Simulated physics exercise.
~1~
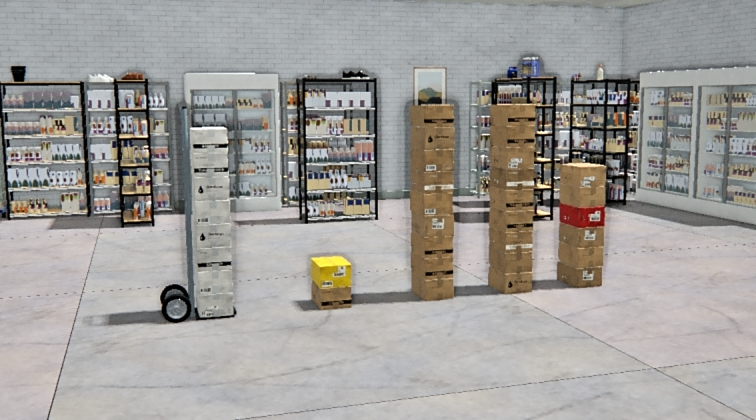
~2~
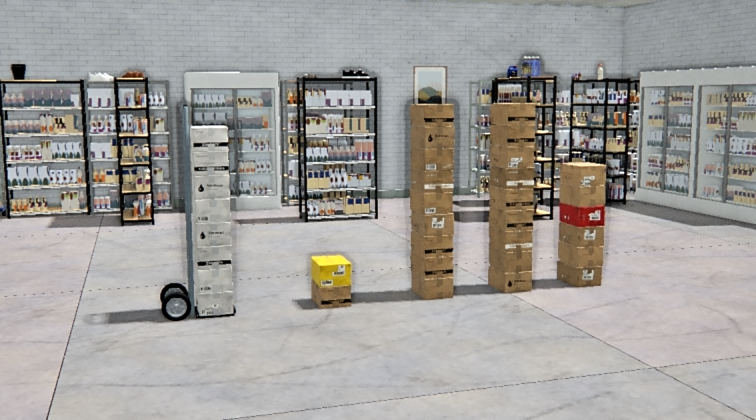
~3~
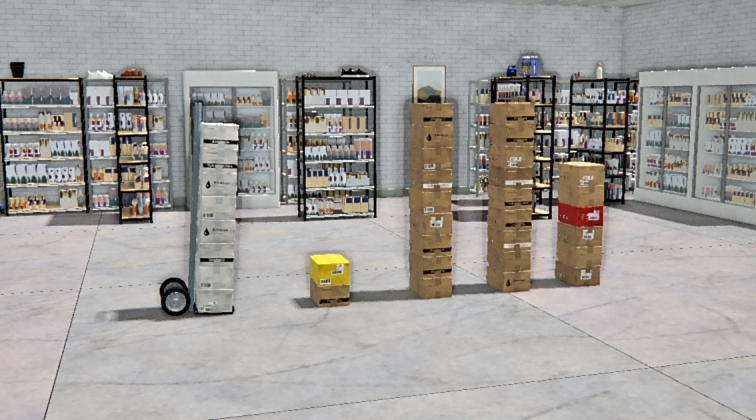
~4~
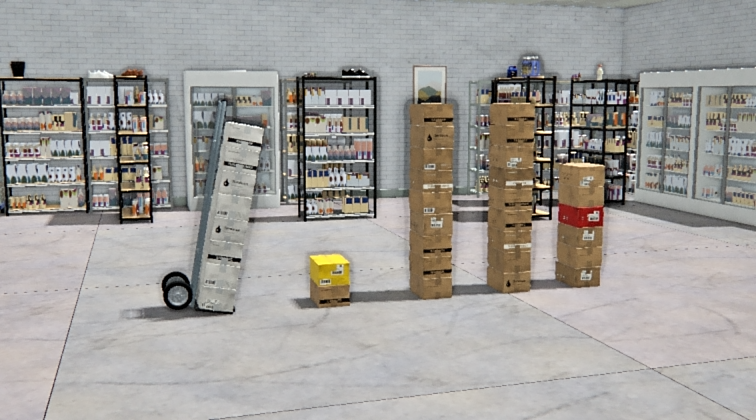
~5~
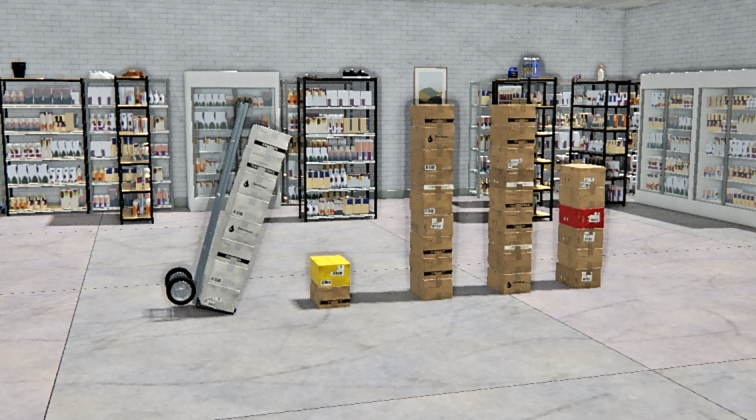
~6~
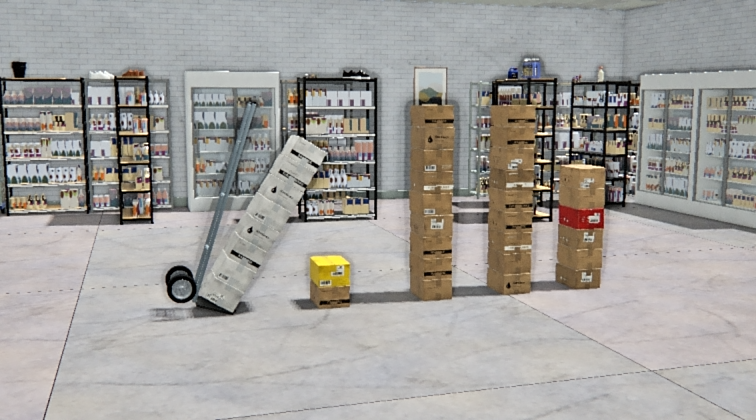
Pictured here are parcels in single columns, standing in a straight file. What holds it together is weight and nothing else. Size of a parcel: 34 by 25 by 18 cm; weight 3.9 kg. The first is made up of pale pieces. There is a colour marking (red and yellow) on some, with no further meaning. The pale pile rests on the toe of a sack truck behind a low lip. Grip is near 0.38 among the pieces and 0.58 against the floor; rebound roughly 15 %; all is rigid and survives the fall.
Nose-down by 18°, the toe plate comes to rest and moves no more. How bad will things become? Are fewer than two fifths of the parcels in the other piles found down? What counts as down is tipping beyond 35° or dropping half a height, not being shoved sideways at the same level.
Yes.
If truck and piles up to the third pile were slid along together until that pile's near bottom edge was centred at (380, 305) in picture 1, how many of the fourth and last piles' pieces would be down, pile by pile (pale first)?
In that case fourth 0, last 0.
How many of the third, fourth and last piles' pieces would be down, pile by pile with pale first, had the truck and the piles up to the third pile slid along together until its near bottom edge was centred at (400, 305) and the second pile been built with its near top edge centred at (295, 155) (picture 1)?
Third 8, fourth 8, last 5.
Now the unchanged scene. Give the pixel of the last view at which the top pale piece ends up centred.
Close to (406, 283).
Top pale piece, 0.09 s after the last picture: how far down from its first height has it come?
20 cm.
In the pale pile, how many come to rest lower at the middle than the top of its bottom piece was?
Tally of pale pieces: 5.
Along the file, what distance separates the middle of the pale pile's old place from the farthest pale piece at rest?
It ends around 160 cm away.
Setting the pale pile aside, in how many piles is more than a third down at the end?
That would be 0 of them.
Then, 0.09 s on from the sixth picture, 8 of the pale pile down; none of the 26 other parcels down.
Then, 0.53 s on from the sixth picture, 8 of the pale pile down; none of the 26 other parcels down, 9 disturbed; yellow parcel displaced 8 cm.
Finally, 8 of the pale pile down; none of the 26 other parcels down, 9 disturbed; yellow parcel displaced 8 cm; red parcel unmoved. That is 0 per cent. Seen by the last camera, middles, yellow parcel near (339, 271), red parcel near (581, 216).
